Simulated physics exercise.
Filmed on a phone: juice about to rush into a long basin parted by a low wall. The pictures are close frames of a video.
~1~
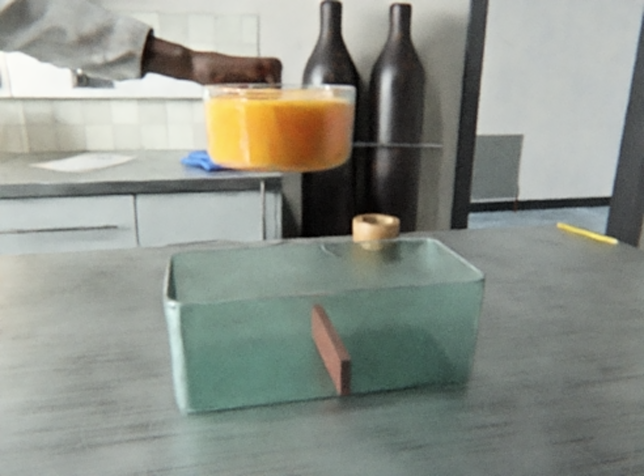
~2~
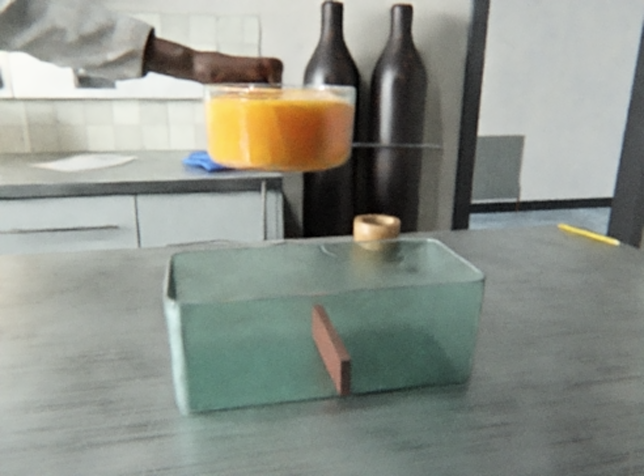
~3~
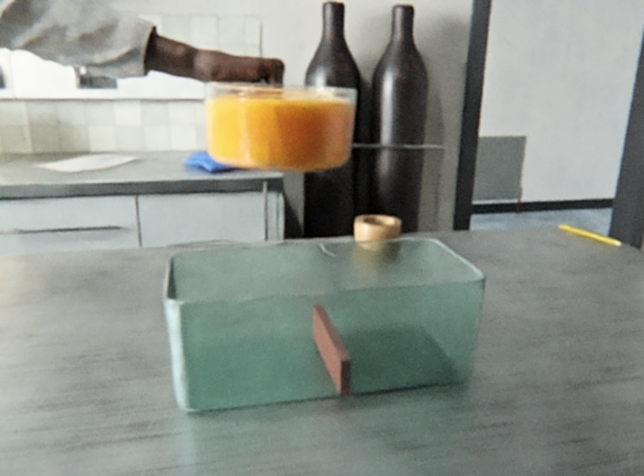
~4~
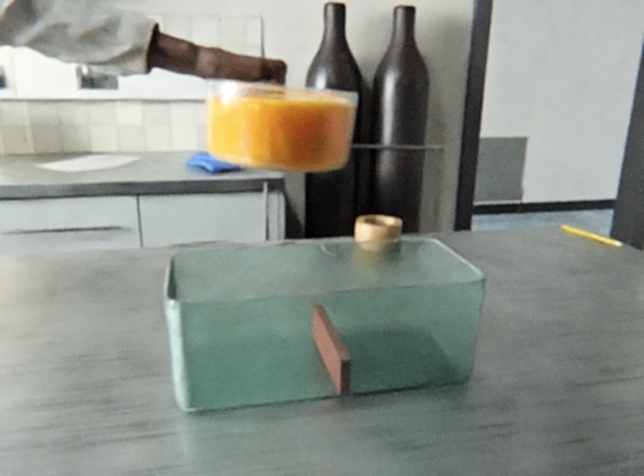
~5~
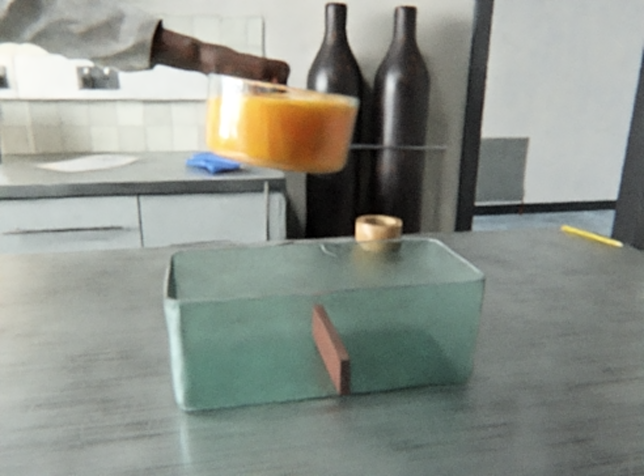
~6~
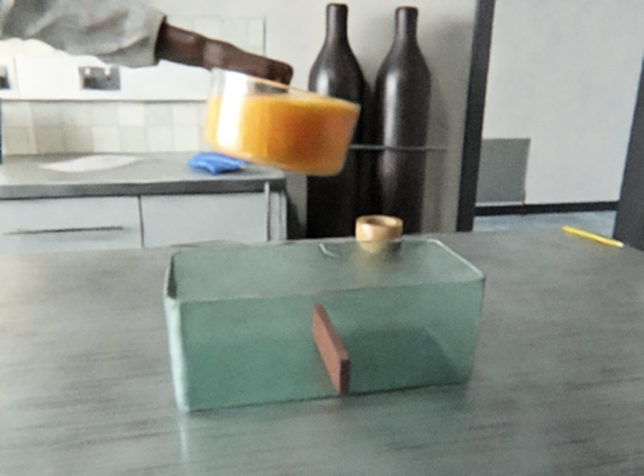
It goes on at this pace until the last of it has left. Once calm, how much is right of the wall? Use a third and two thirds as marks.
It comes to over two thirds.
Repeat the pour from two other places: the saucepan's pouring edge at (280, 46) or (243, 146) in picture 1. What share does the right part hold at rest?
About 70 and 15 per cent.
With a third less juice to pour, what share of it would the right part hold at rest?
About 95 per cent.
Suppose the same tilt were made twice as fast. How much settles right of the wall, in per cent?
Roughly 75 in a hundred.
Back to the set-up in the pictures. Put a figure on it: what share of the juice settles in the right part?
Near 90 %.
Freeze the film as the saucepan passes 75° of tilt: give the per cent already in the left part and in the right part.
Some 0 per cent left and 15 right.
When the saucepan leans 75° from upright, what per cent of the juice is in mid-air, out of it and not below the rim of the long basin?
Close to 40 per cent.
A moment on, the saucepan is tipped on its side and 44 per cent is still to pour, 0 is left of the wall and 17 right of it.
Next, the saucepan is tipped right over and 5 per cent is still to pour, 3 is left of the wall and 81 right of it.
Then the saucepan is tipped right over and 0 per cent is still to pour, 9 is left of the wall and 89 right of it.
Later the saucepan is tipped right over and 0 per cent is still to pour, 9 is left of the wall and 90 right of it.
At rest 9 per cent lies left of the wall, 90 right of it and 2 outside.
